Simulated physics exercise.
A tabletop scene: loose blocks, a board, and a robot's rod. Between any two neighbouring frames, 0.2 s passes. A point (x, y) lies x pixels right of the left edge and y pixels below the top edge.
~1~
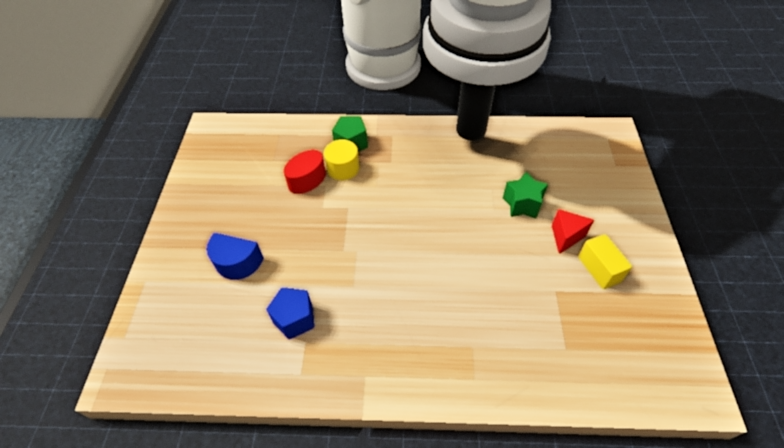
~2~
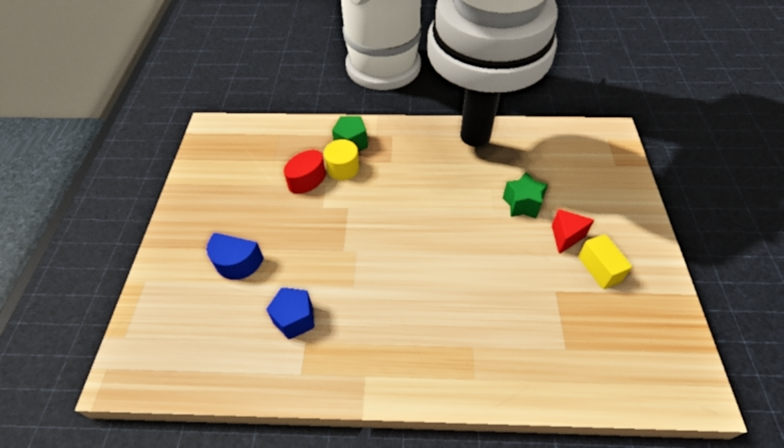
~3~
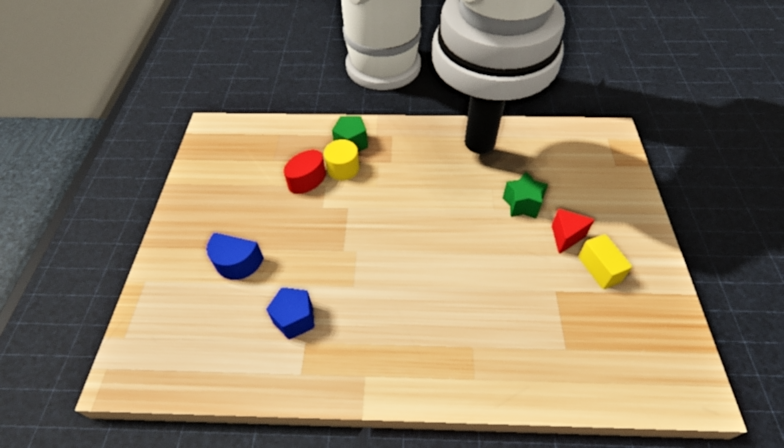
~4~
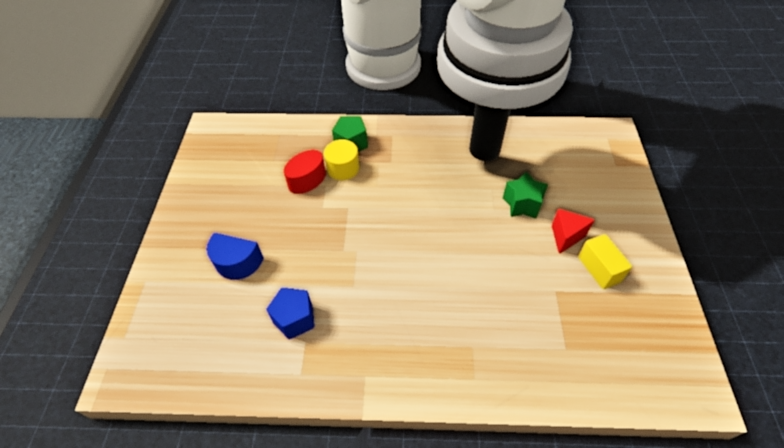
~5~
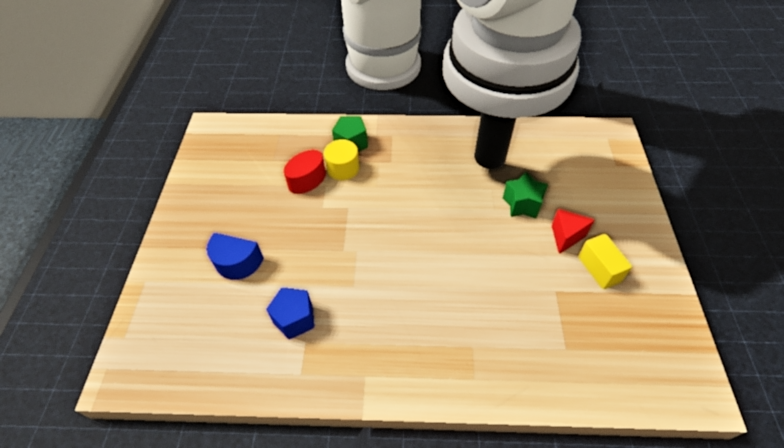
A robot's black rod starts near the top edge of a wooden board and moves slowly down and slightly right, drawing closer to the green star. The star, red triangle and yellow block on the right stay still, as do the red, yellow, green and blue blocks on the left.
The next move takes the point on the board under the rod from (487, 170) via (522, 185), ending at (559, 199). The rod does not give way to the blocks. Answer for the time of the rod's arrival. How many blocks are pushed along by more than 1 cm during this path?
In total, one block gets moved by over 1 cm.
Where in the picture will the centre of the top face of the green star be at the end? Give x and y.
Near (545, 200).
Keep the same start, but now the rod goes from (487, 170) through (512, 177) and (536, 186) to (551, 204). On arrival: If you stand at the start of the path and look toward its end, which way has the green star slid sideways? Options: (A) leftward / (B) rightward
The one that fits is B, rightward.
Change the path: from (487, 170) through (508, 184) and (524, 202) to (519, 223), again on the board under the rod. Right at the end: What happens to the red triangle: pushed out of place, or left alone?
By the time the path is finished, it has moved at least a centimetre.
The first path, step by step. Halfway along, rod (525, 175); green star (534, 192), turned 25° clockwise.
At the end, rod (563, 188); green star (545, 200), turned 70° clockwise; red triangle (575, 226), turned 15° anticlockwise; yellow rectangular block still.
